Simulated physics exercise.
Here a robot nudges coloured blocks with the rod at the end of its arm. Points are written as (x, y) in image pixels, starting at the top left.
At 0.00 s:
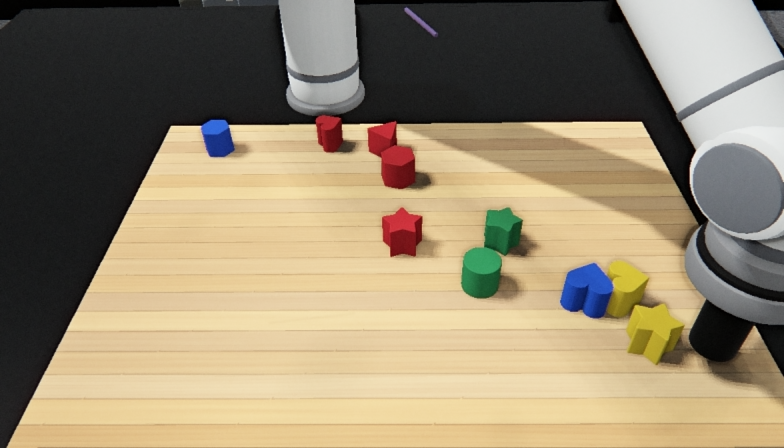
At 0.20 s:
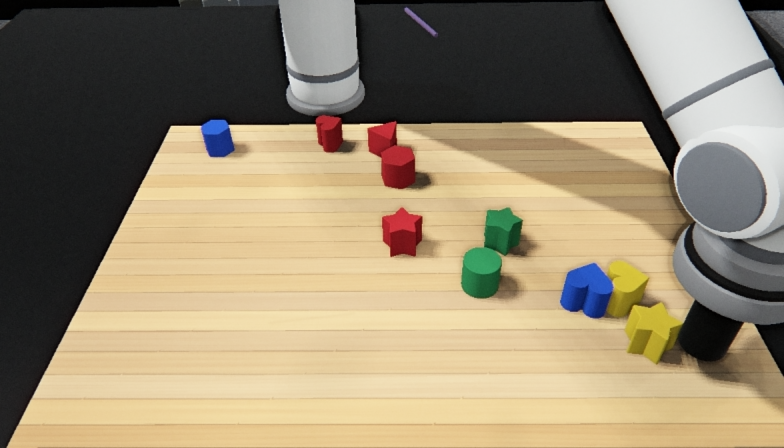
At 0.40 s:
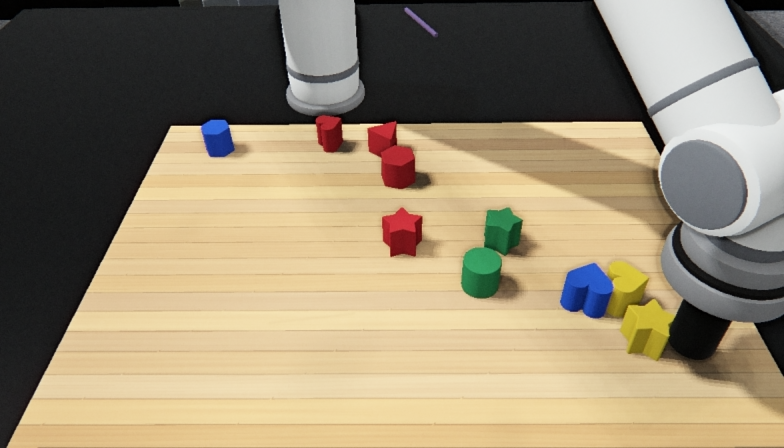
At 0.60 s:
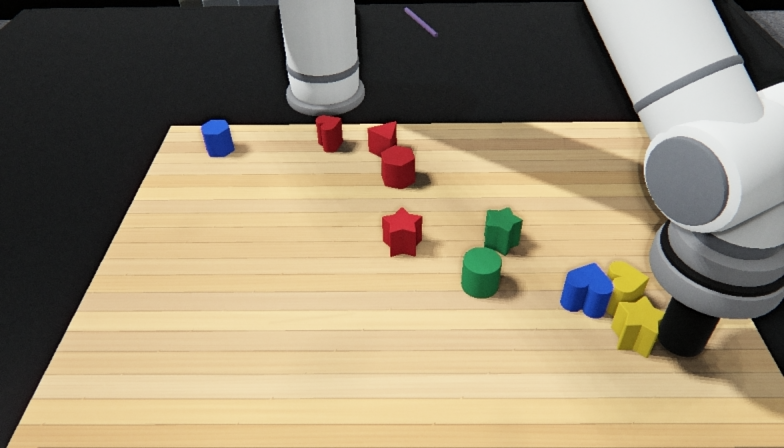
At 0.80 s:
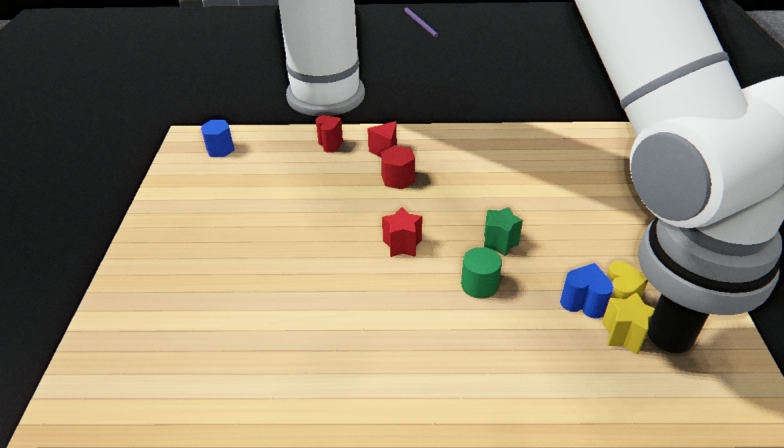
Robot arm with a black rod slowly nudging a yellow star block leftward beside blue and yellow hearts on a wooden board.
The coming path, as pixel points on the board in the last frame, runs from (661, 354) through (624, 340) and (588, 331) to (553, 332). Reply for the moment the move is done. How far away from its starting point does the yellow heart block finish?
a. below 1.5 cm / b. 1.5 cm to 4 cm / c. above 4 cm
My pick is a.
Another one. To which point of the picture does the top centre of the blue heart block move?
(547, 253)
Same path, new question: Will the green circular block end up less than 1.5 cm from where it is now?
My answer is yes.
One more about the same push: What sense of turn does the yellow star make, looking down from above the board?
The turn is clockwise.
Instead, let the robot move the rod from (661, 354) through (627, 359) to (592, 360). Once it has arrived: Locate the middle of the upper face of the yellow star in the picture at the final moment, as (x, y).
Somewhere near (593, 304).
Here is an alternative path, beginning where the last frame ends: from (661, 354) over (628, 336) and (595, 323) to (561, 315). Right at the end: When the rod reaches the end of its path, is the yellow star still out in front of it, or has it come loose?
It is still ahead of the rod.
On the path given first. One third of the way, rod at (630, 321); blue heart block at (575, 268); yellow heart block at (620, 270), turned 30° clockwise; yellow star at (596, 296).
Two thirds of the way, rod at (593, 312); blue heart block at (553, 256), turned 40° clockwise; yellow heart block at (620, 270), turned 30° clockwise; yellow star at (561, 286).
At the end, rod at (558, 314); green circular block in place; blue heart block at (547, 253), turned 60° clockwise; yellow heart block at (620, 270), turned 30° clockwise; yellow star at (539, 281), turned 30° clockwise.
